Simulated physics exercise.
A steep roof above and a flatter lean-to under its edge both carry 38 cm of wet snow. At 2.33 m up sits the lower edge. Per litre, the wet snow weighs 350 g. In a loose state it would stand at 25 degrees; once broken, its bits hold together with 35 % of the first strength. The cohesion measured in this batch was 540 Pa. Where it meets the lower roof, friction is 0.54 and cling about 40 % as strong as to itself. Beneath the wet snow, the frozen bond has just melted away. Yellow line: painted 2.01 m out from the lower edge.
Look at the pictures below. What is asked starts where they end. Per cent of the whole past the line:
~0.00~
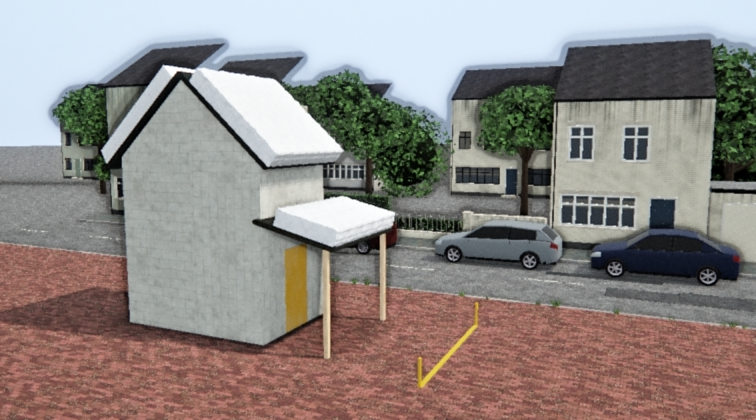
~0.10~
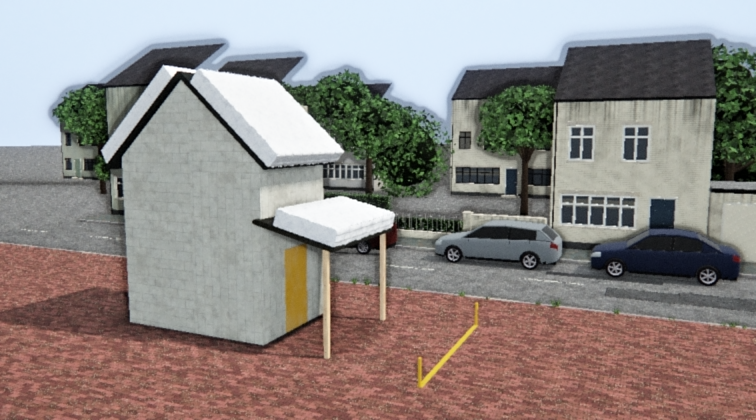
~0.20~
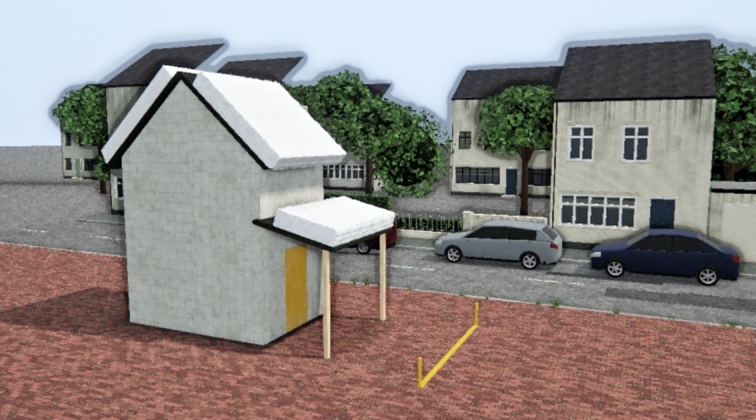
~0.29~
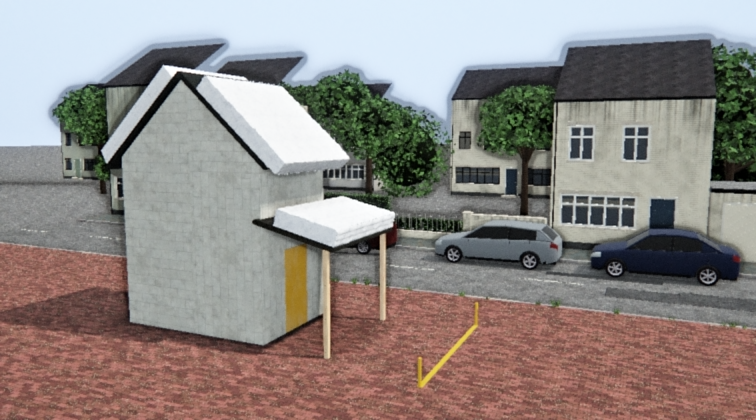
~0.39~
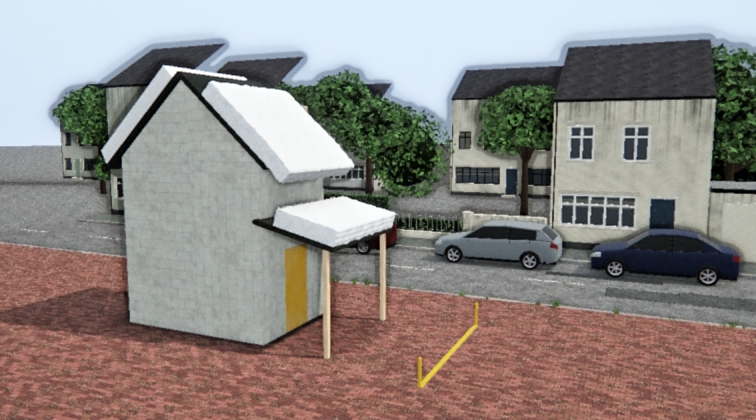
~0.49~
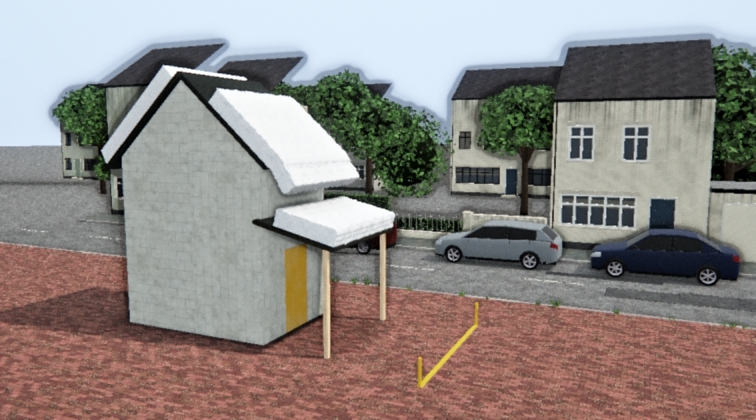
41 out of 100.
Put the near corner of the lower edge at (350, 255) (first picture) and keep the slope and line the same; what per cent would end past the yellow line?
About 35 %.
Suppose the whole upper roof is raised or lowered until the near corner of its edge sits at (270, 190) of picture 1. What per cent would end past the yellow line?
25 %, roughly.
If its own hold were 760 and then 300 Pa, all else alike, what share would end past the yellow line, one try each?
Roughly 35 % followed by roughly 40 %.
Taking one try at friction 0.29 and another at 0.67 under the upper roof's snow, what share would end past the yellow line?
I'd say 35 %, followed by 18 %.
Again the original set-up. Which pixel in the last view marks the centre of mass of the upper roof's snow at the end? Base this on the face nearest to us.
About (441, 348).
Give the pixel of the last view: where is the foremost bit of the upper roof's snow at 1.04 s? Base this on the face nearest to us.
Roughly at (356, 232).
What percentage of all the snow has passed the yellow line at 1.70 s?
Roughly 20 per cent.
After 1.04 s, none is below the lower edge and 0 % is past the line.
After 1.70 s, 66 % is below the lower edge and 19 % is past the line.
After 2.35 s, 70 % is below the lower edge and 41 % is past the line.
After 3.00 s, 70 % is below the lower edge and 41 % is past the line.
After 3.10 s, at the end, 70 % is below the lower edge and 41 % is past the line.
